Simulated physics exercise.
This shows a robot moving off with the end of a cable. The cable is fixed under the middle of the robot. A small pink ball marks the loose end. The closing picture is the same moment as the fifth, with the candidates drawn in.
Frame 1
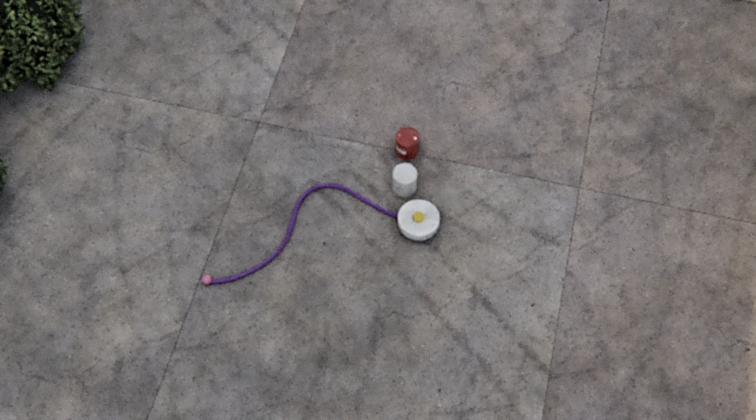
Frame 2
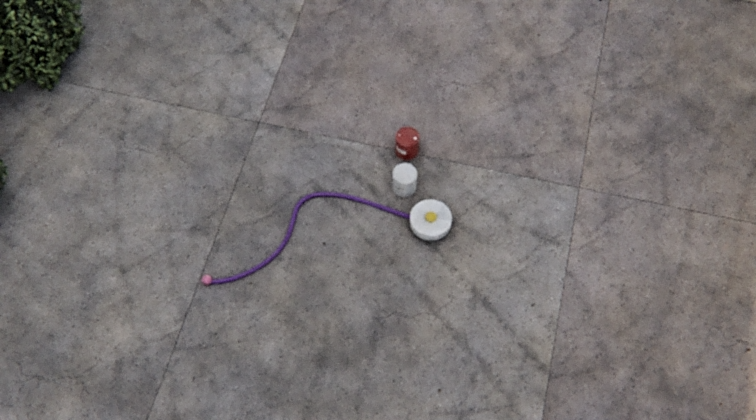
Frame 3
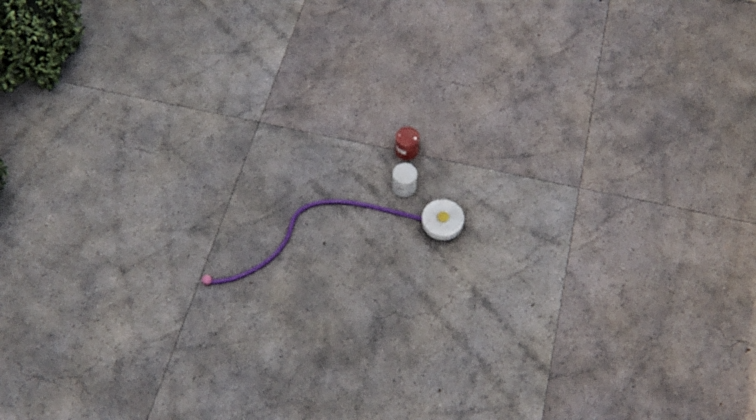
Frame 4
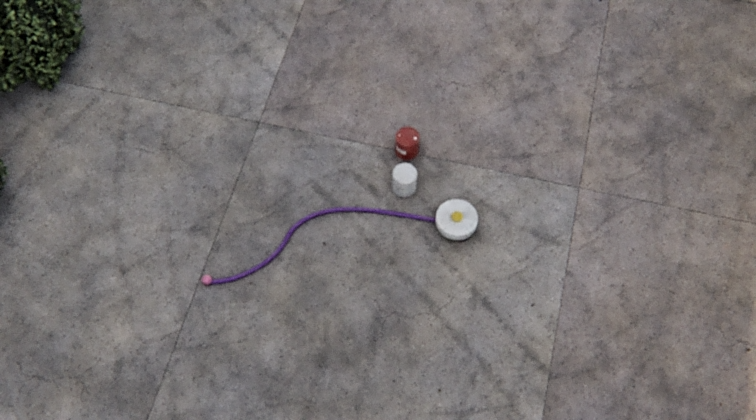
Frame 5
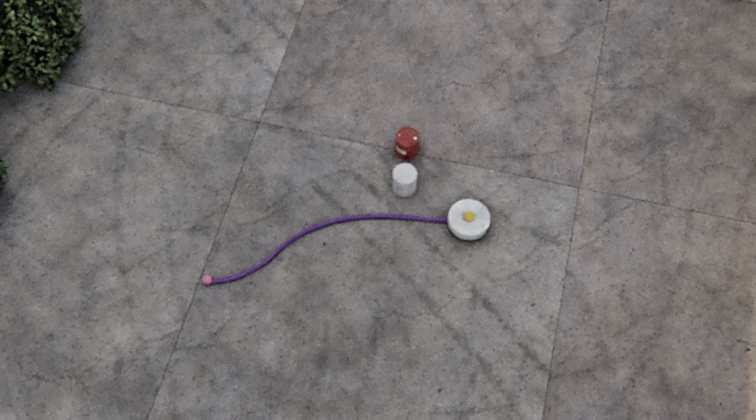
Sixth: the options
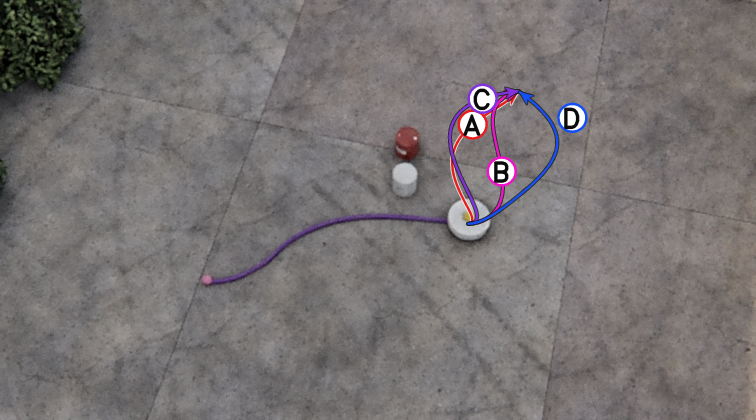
A round white robot with a yellow centre slid slowly a short way to the right across grey paving, drawing a purple cable straighter behind it, while a red keg and a white keg stayed still.
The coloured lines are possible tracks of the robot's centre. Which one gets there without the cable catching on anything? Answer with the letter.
Take D.
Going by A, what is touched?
It meets the white keg.
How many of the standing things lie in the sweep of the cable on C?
Two.
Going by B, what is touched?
It meets the white keg.
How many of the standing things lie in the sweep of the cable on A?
In all, one.
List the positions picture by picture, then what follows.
Free end (207, 280); red keg (407, 143); white keg (405, 180), in the first picture.
Robot (431, 221); free end (207, 280), in the second picture.
Robot (443, 220); white keg (405, 180), in the third picture.
Robot (457, 220); red keg (407, 143), in the fourth picture.
Robot (469, 220); free end (207, 280); white keg (405, 180); red keg (407, 143), in the fifth picture.
On the marked copy, A from (468, 224) via (457, 144) to (518, 92); B from (468, 224) via (499, 155) to (519, 91); C from (468, 224) via (450, 138) to (519, 91); D from (468, 224) via (549, 166) to (520, 92).
Taking D. A third of the way, robot (532, 181), middle of the cable (403, 227), free end (270, 259).
Two thirds of the way, robot (554, 122), middle of the cable (457, 200), free end (333, 242).
When it is over, robot (520, 87), middle of the cable (464, 187), free end (346, 238); nothing has been touched.
As for the rest, A meets the white keg; B meets the white keg; C meets the red keg and white keg.
